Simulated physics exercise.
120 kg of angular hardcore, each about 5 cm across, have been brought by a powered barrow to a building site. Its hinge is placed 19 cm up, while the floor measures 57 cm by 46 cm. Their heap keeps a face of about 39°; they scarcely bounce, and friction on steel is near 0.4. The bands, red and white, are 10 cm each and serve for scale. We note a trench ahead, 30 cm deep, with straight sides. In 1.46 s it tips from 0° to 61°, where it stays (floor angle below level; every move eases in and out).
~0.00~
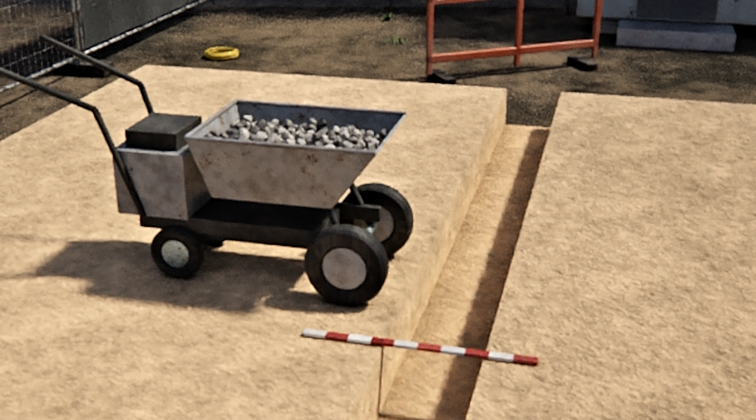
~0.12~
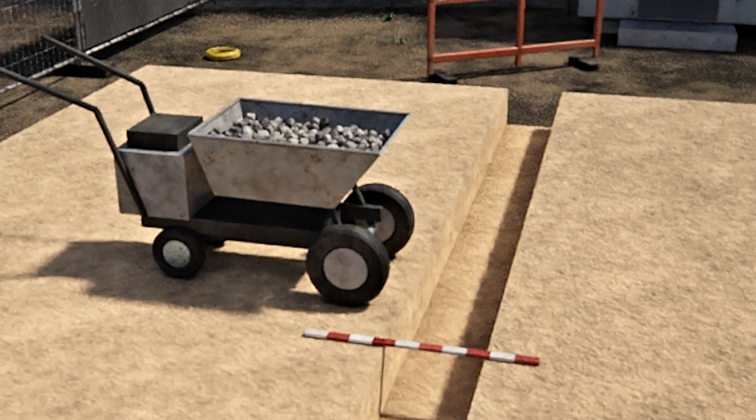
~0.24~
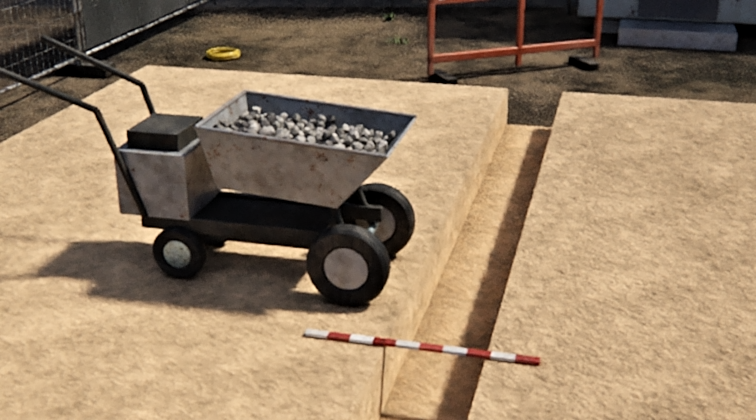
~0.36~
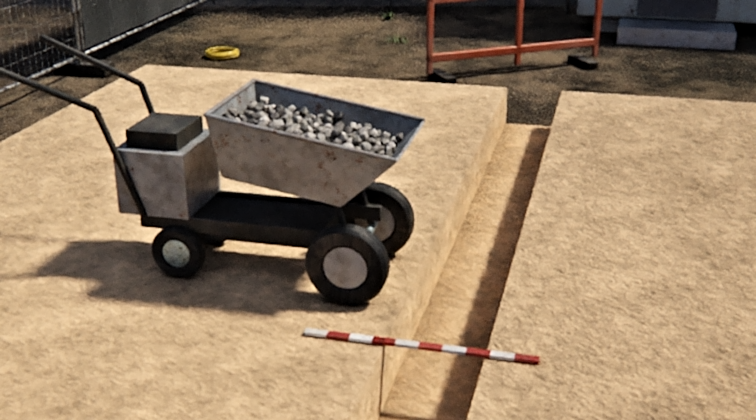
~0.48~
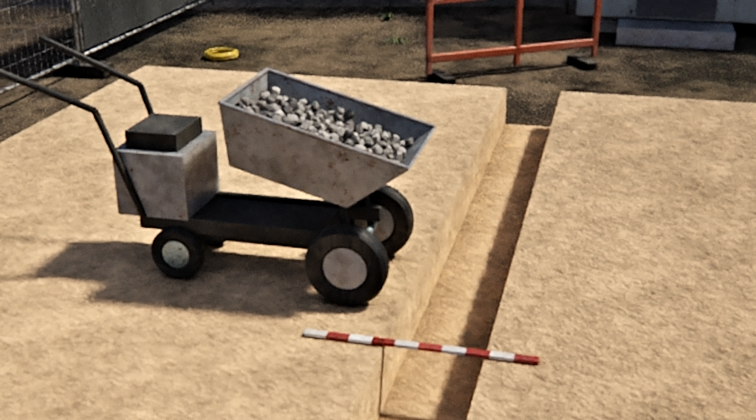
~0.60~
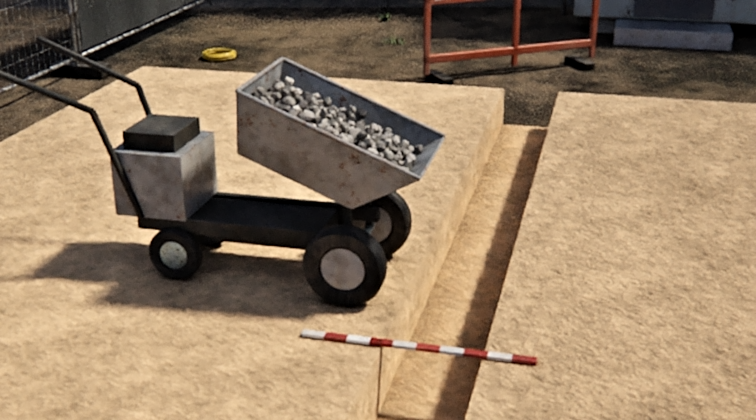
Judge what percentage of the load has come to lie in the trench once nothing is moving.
Roughly 19 in every hundred.
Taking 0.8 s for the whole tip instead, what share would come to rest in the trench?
I'd put it at some 15 in a hundred.
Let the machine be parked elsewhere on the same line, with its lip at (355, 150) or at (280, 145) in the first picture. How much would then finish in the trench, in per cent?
Roughly 30 in a hundred, then 35 in a hundred.
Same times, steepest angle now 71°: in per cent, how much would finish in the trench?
Near 45 per cent then.
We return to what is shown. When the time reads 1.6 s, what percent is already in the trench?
By that point it's something like 5 in a hundred.
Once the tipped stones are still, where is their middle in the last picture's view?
The resting stones are centred at roughly (504, 291).
After 1.1 s the floor is at 52°; 100 % in the tray; the foremost stones are at (449, 206).
After 1.6 s the floor is at 61°; 95 % in the tray, 3 % in the trench, 2 % past the trench; the foremost stones are at (516, 255).
After 1.9 s the floor is at 61°; 81 % in the tray, 5 % in the trench, 13 % past the trench; the foremost stones are at (589, 287).
After 3.9 s the floor is at 61°; 62 % in the tray, 19 % in the trench, 19 % past the trench; the foremost stones are at (620, 296).
